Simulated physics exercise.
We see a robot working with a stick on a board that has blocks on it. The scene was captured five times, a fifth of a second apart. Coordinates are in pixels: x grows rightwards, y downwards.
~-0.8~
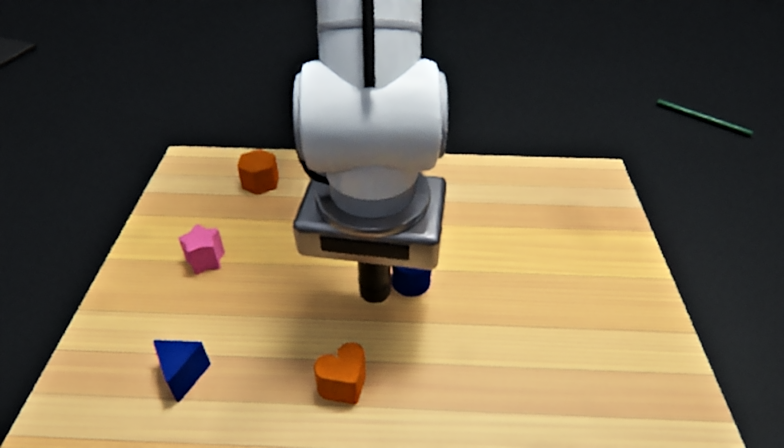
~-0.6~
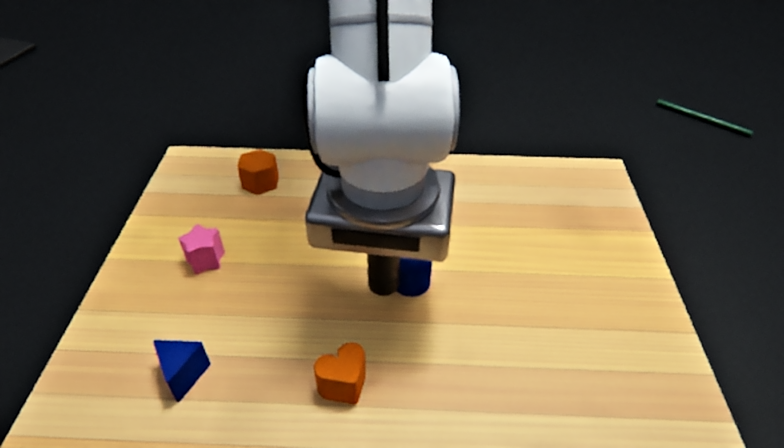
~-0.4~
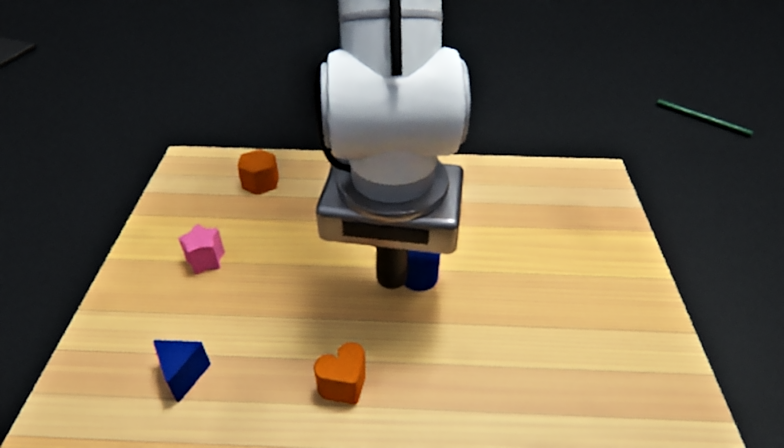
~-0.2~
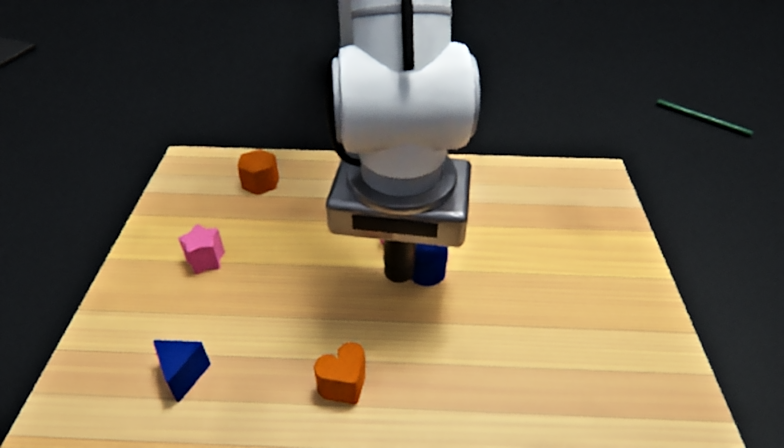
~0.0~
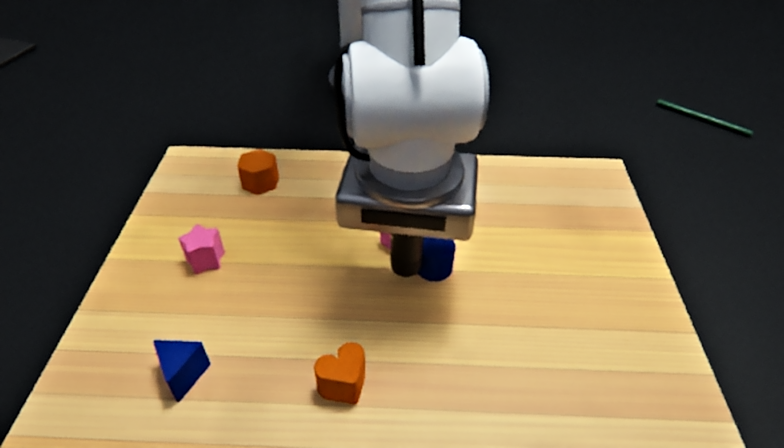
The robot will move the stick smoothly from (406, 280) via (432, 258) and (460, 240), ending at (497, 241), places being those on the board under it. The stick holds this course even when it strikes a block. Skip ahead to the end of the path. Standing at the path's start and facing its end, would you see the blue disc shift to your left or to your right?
It shifts rightward.
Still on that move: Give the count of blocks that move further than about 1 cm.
Displaced: One.
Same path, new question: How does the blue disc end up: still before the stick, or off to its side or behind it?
Still in front.
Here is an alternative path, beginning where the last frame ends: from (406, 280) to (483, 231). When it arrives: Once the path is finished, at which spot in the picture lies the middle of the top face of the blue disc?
At roughly (519, 215).
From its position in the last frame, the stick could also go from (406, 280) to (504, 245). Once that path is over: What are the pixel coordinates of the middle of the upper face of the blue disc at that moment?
The middle of its top is at (511, 201).
What follows on the original path. One third of the way, stick at (434, 244); blue disc at (468, 229).
Two thirds of the way, stick at (462, 226); blue disc at (497, 222).
At the end, stick at (500, 227); pink square piece in place; blue disc at (535, 228).
